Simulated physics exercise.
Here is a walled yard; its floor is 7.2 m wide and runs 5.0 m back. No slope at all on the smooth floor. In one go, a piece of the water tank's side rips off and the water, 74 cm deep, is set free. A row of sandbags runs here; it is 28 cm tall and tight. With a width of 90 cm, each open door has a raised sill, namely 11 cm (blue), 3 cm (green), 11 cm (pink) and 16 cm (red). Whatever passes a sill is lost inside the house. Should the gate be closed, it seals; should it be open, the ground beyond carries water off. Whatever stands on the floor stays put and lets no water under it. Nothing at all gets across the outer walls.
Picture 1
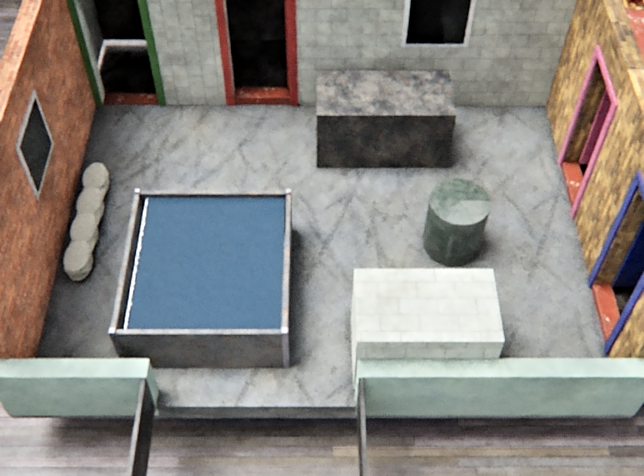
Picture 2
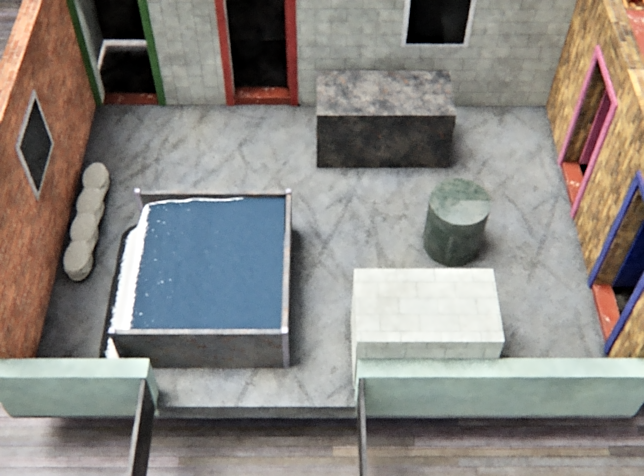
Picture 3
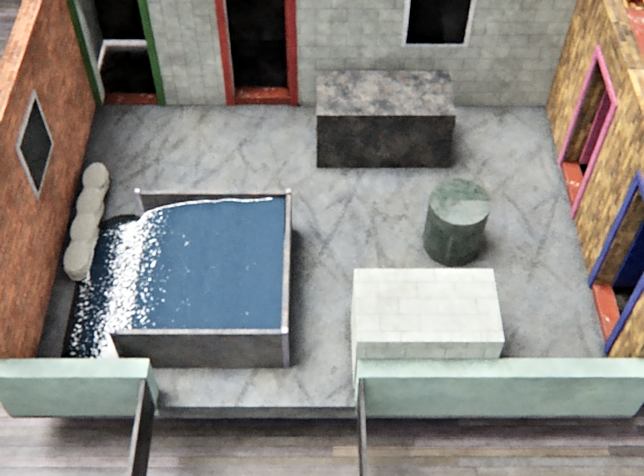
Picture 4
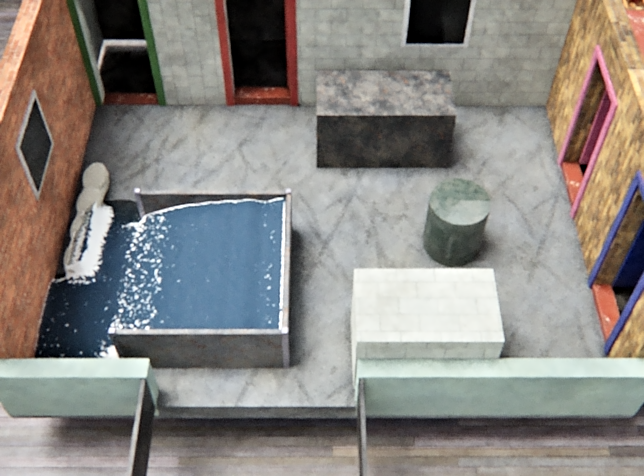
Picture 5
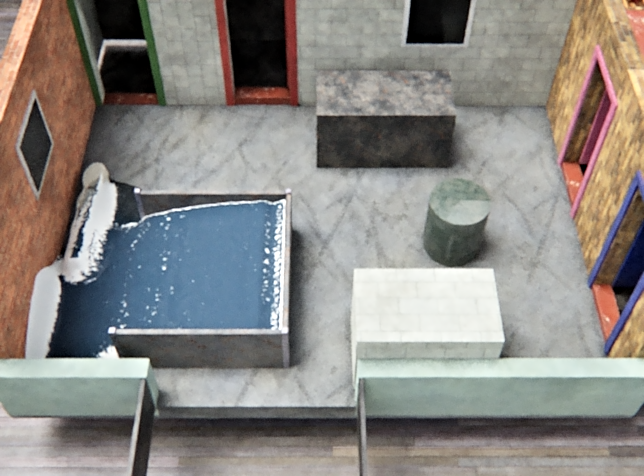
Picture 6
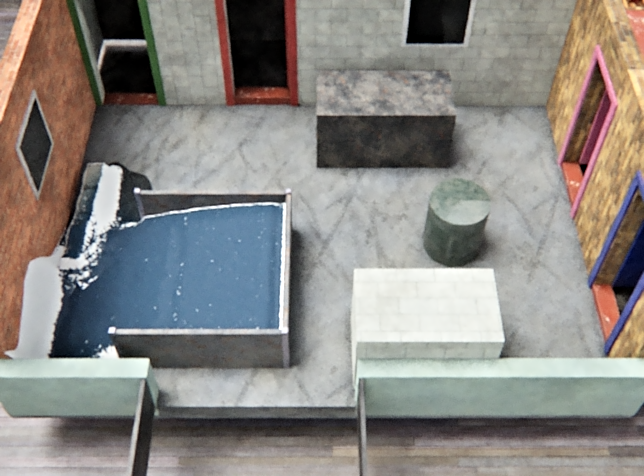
Blue water bursting from the left side of a square tank, foaming over pale sandbags and splashing up the brick wall.
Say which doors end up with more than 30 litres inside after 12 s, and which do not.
The blue door will see an amount within the limit come in, the green door will see too much water come in, the pink door will see an amount within the limit come in, the red door will see an amount within the limit come in.
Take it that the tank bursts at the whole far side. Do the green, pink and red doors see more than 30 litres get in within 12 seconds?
At green the amount is higher than the mark, at pink it is beneath the mark, and at red it is higher than the mark.
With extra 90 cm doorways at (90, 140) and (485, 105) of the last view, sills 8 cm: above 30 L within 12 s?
In the order given, lower then lower.
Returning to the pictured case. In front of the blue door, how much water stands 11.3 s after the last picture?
Roughly 6.0 cm.
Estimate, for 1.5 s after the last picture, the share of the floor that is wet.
Around 35 per cent wet.
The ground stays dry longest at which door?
Answer: The blue door.
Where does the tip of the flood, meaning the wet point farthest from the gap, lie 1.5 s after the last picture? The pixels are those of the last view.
That lands around (300, 112) in the last picture.
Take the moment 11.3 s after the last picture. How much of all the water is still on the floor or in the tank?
60 %.
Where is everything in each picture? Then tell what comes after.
In the first picture, still water, 74 cm deep, in the water tank at (207, 261).
In the second picture, the front is at a hidden place, 1.1 m from the gap at (136, 284); 0.4 m2 of floor is under water; 74 cm left at the back of the water tank.
In the third picture, the front is at a hidden place, 1.3 m from the gap at (136, 285); 1.6 m2 of floor is under water; 74 cm left at the back of the water tank.
In the fourth picture, water pours out at (137, 286) and has run 1.7 m, to a hidden place; typically 14 cm deep outside, 71 cm at the water tank's back.
In the fifth picture, the front is at (110, 186), 2.0 m from the gap at (137, 286); 3.1 m2 of floor is under water; 62 cm left at the back of the water tank.
In the sixth picture, the front is at (110, 168), 2.4 m from the gap at (137, 287); 3.5 m2 of floor is under water; 63 cm left at the back of the water tank.
Then, 0.7 s after the last picture water covers 25 % of the floor and is deepest (66 cm) near (32, 375); blue door not reached, green door 5 cm at the sill, 1 L in, pink door not reached, red door not reached.
Then, 1.5 s after the last picture water covers 35 % of the floor and is deepest (48 cm) near (29, 388); blue door not reached, green door 11 cm at the sill, 92 L in, pink door not reached, red door 7 cm at the sill, 0 L in.
Then, 2.8 s after the last picture water covers 40 % of the floor and is deepest (24 cm) near (126, 258); blue door not reached, green door 16 cm at the sill, 301 L in, pink door not reached, red door 12 cm at the sill, 0 L in.
Then, 6.3 s after the last picture water covers 70 % of the floor and is deepest (20 cm) near (35, 362); blue door not reached, green door 14 cm at the sill, 533 L in, pink door 4 cm at the sill, 0 L in, red door 7 cm at the sill, 0 L in.
Then, 11.3 s after the last picture water covers 95 % of the floor and is deepest (13 cm) near (114, 325); blue door 6 cm at the sill, 0 L in, green door 9 cm at the sill, 707 L in, pink door 4 cm at the sill, 0 L in, red door 5 cm at the sill, 0 L in.
